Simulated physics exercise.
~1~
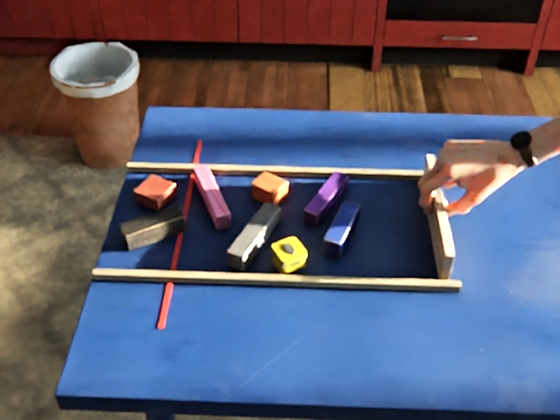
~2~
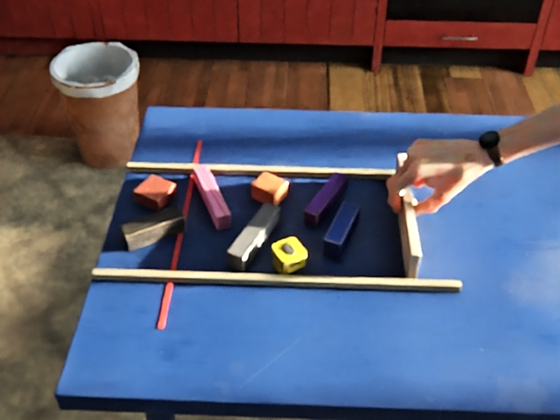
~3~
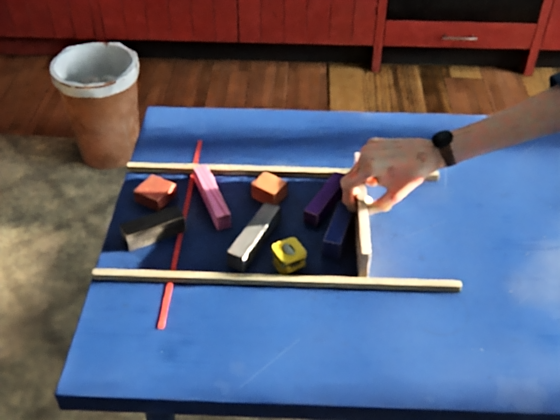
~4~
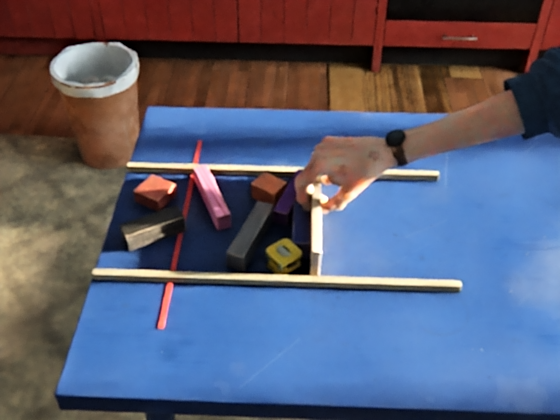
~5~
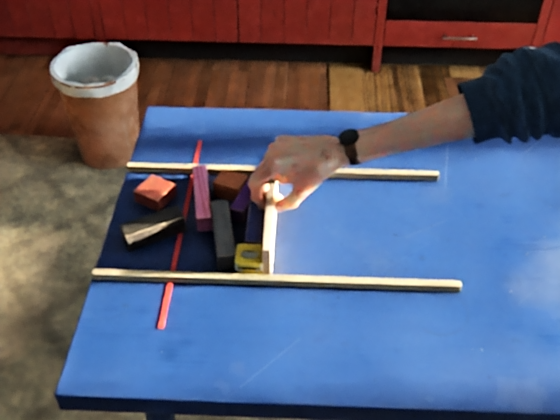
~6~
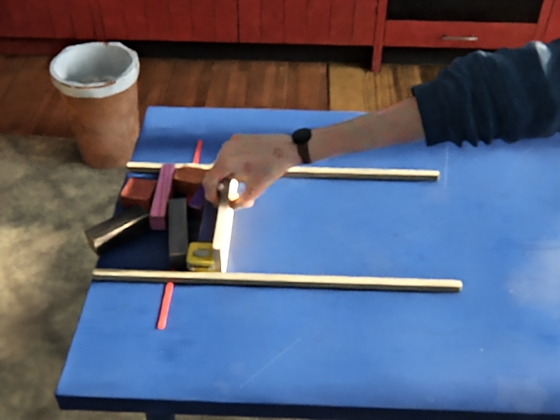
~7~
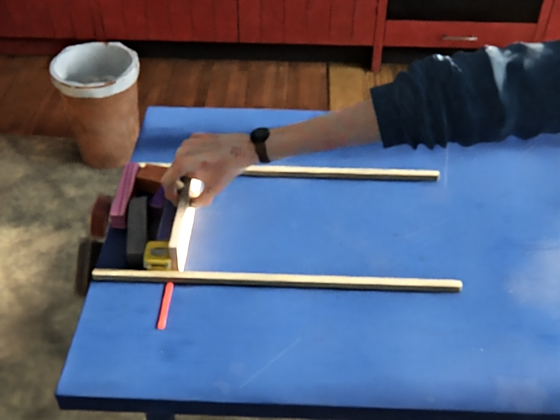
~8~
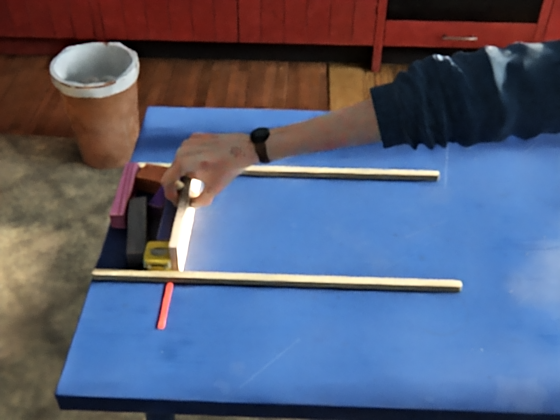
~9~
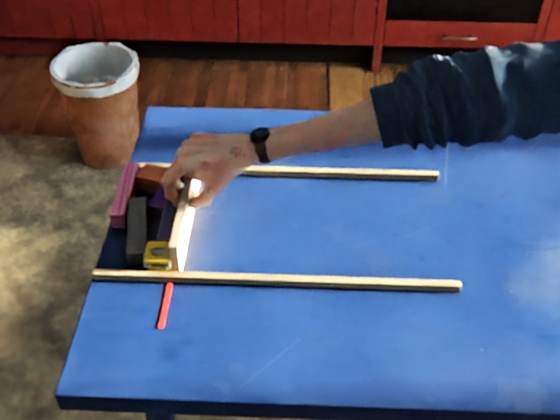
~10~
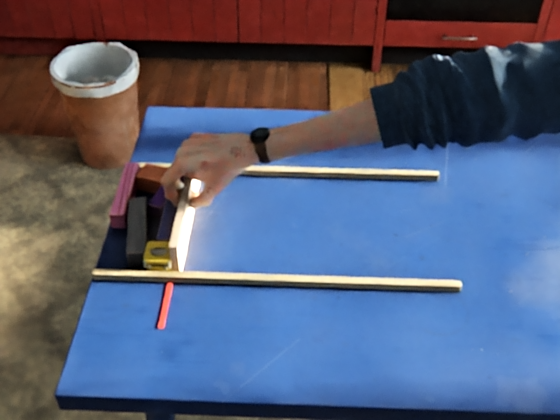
A hand slides an upright board left, pushing blocks together until two fall off the table.
